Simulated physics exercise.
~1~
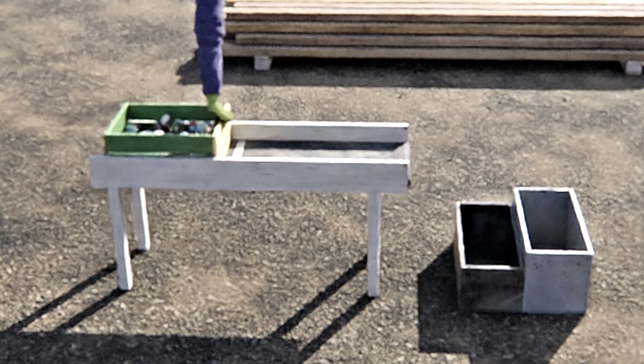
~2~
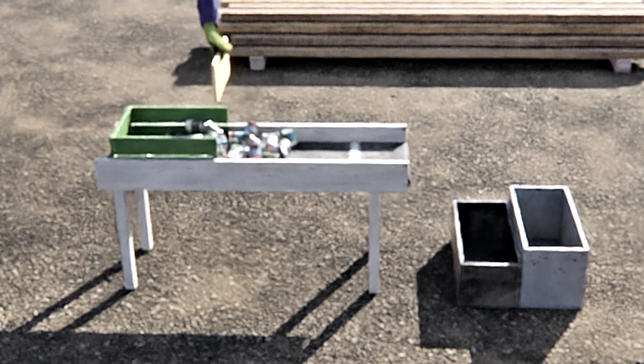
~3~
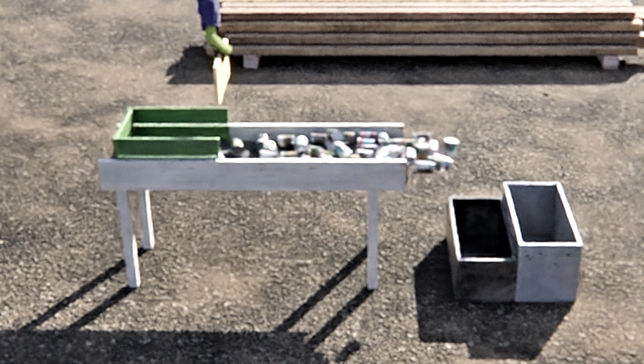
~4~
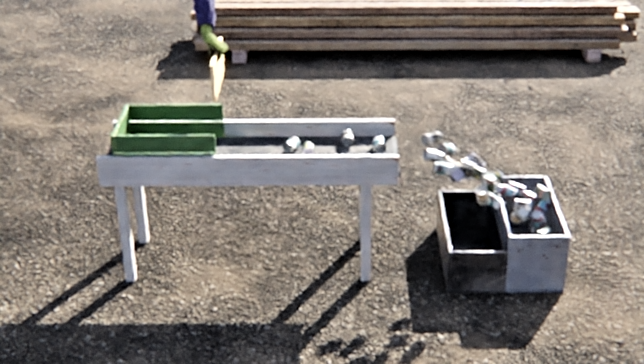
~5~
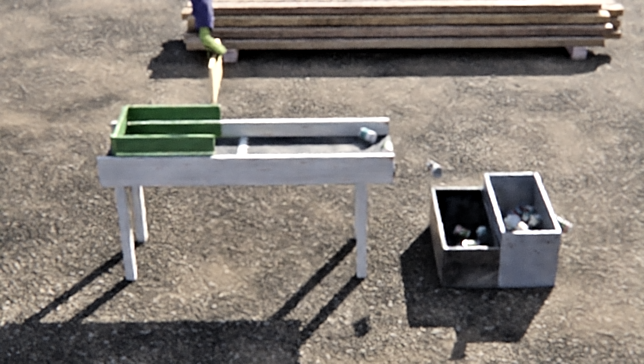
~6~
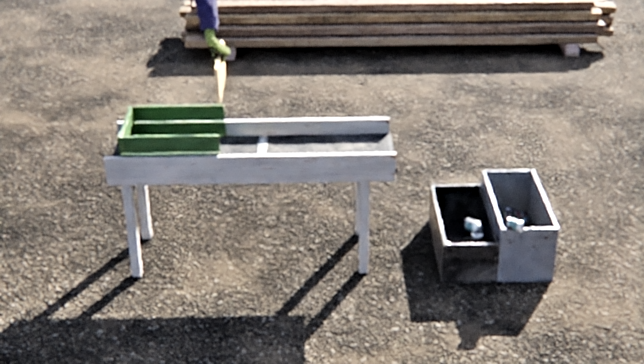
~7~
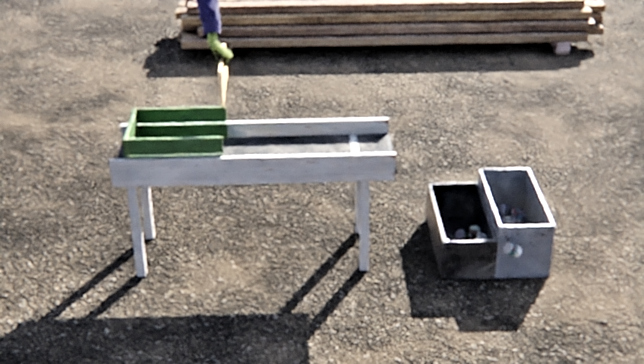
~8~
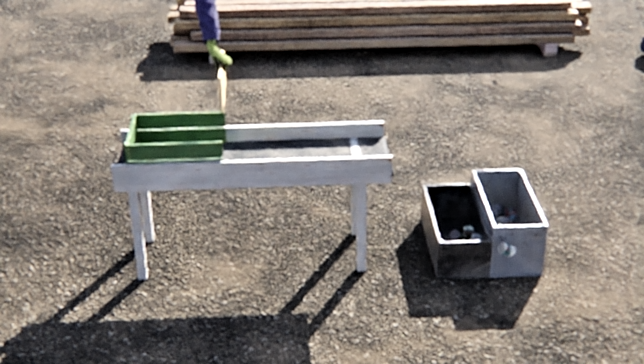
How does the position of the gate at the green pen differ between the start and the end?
At the start the gate is down at the right end of the green pen, holding the tins in. At the end it is held up above the belt by the gloved hand, leaving the way out of the pen open.
Small tins spill from a green pen as a gloved hand lifts its gate, ride a belt to the right and fly off the end, most landing in the farther grey bin and a few in the nearer black tub, leaving the belt empty.
